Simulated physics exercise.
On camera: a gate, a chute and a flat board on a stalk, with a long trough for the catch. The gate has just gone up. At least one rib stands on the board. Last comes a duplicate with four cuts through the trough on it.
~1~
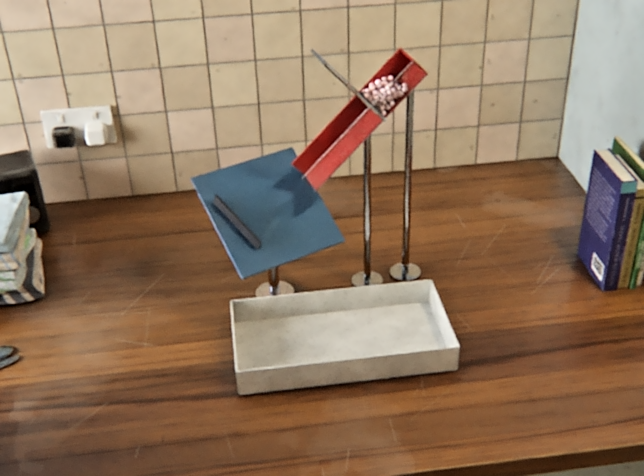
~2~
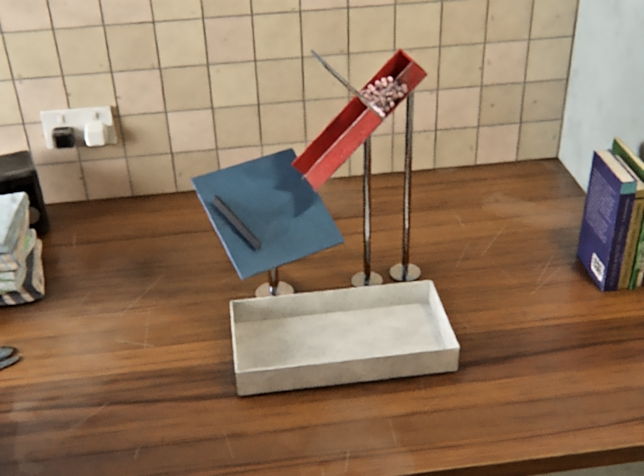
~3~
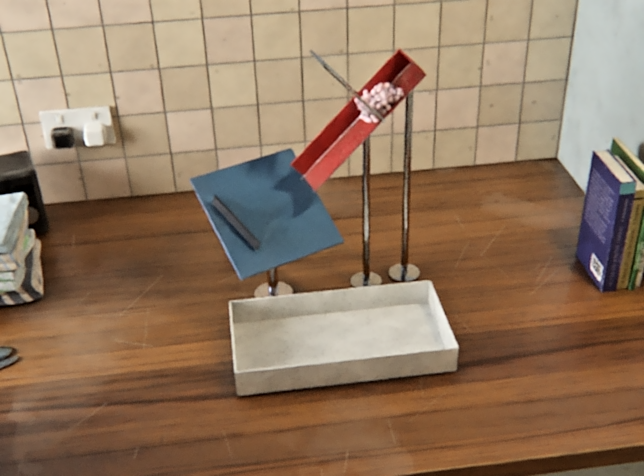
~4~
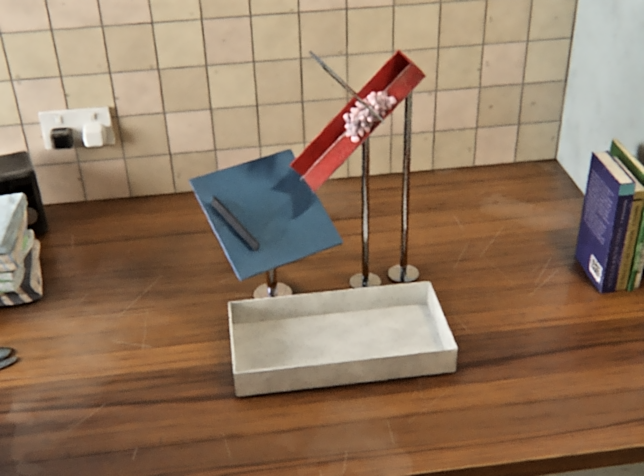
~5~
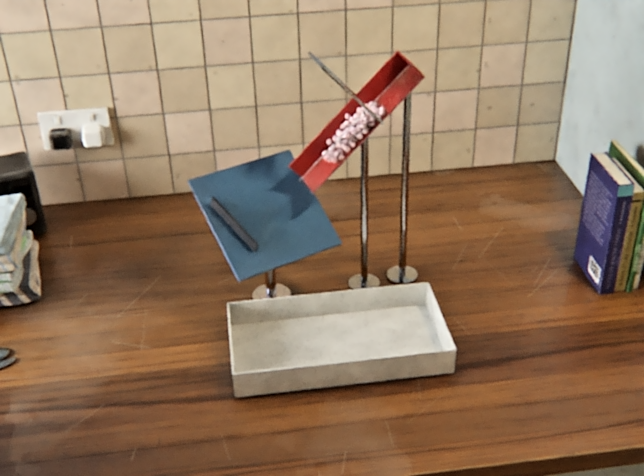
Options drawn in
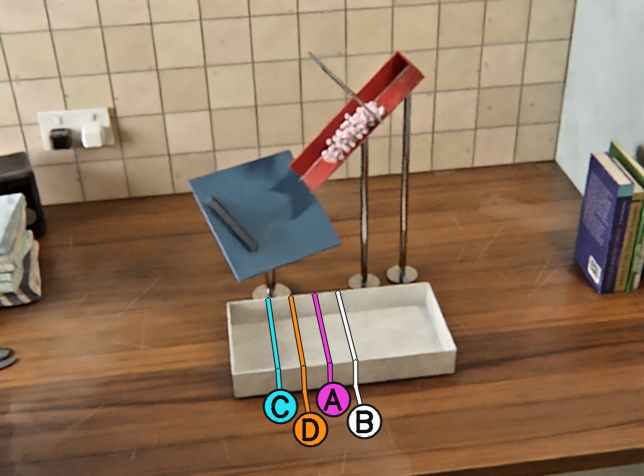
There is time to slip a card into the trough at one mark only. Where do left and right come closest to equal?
Line D.
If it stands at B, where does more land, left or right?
The left side.
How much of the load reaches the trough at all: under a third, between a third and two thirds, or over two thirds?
Over two thirds.
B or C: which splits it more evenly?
Here it is line C.
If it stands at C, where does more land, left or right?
Right.
On the marked copy, line A crosses the front rim at (329, 363); line B crosses the front rim at (355, 360); line C crosses the front rim at (277, 369); line D crosses the front rim at (303, 366).
If A is chosen, of what is caught, all but a few on the left of the divider, a small share on the right.
If B is chosen, of what is caught, the whole lot on the left of the divider, none at all on the right.
If C is chosen, of what is caught, a small share on the left of the divider, the bulk on the right.
If D is chosen, of what is caught, close to half on the left of the divider, close to half on the right.
